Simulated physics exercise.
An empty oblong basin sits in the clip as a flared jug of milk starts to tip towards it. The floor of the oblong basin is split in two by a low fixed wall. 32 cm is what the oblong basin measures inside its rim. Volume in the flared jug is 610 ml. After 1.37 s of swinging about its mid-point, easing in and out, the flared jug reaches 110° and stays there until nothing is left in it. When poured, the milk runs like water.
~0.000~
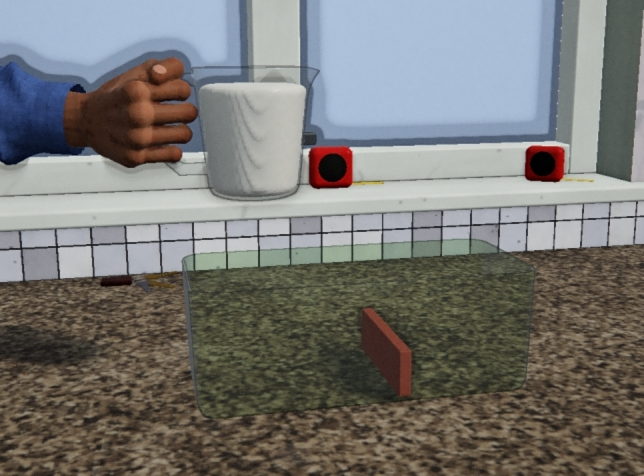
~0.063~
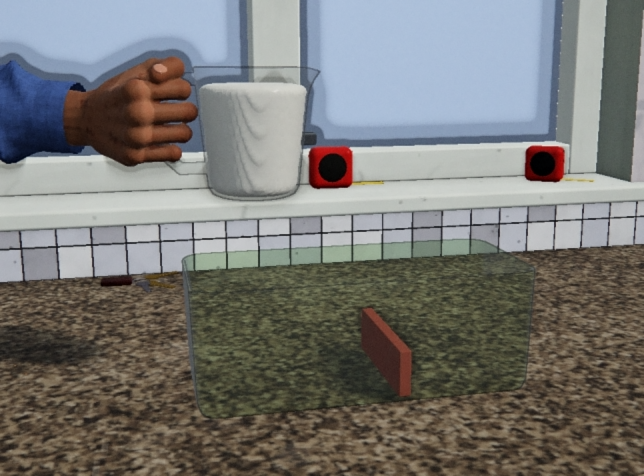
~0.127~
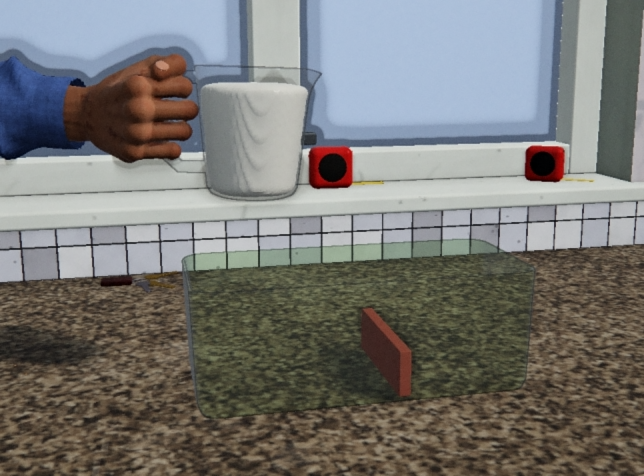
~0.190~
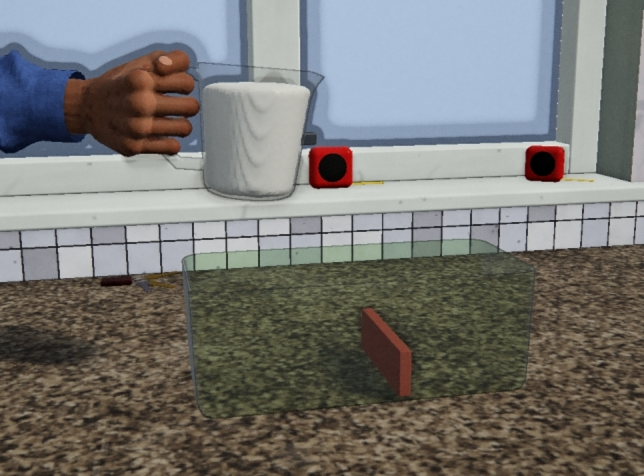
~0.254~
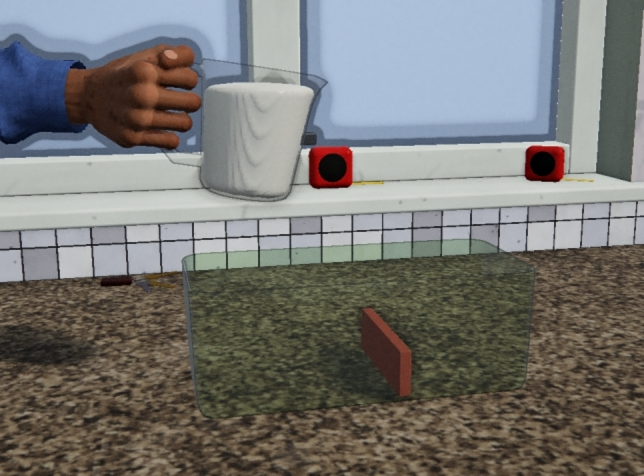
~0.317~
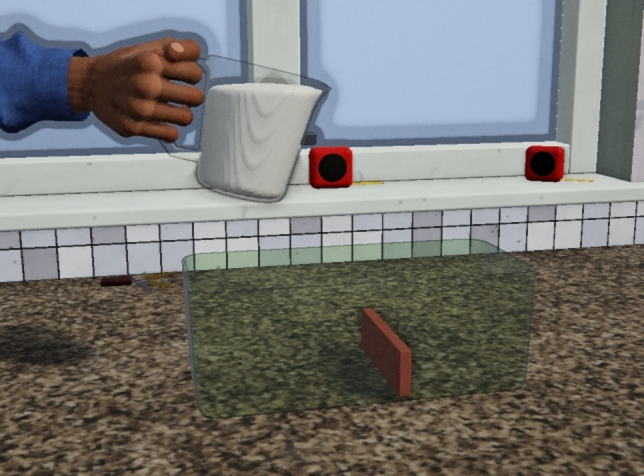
Kitchen counter by a window, a blue-sleeved hand slowly tilting a clear jug of white milk rightward above an empty greenish basin.
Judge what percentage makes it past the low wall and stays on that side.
Some 68 per cent makes it over and stays.
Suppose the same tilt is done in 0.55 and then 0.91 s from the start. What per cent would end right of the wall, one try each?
Result: 35 per cent, then 55 per cent.
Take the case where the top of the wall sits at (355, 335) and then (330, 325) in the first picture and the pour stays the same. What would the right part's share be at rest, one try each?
First try about 95 %, second try about 100 %.
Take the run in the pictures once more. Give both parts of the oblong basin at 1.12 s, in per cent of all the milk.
About 10 left, about 58 right.
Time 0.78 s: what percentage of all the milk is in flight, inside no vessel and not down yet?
Some 18 per cent, I reckon.
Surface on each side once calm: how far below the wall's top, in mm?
I'd say some 38 mm on the left and some 22 mm on the right.
By 0.78 s the tilt is 67° and 74 per cent is still to pour, 1 is left of the wall and 8 right of it.
By 1.12 s the tilt is 102° and 17 per cent is still to pour, 10 is left of the wall and 58 right of it.
By 1.48 s the tilt is 110° and 0 per cent is still to pour, 31 is left of the wall and 68 right of it.
By 1.87 s the tilt is 110° and 0 per cent is still to pour, 31 is left of the wall and 68 right of it.
At rest 31 per cent lies left of the wall, 68 right of it and 1 outside.
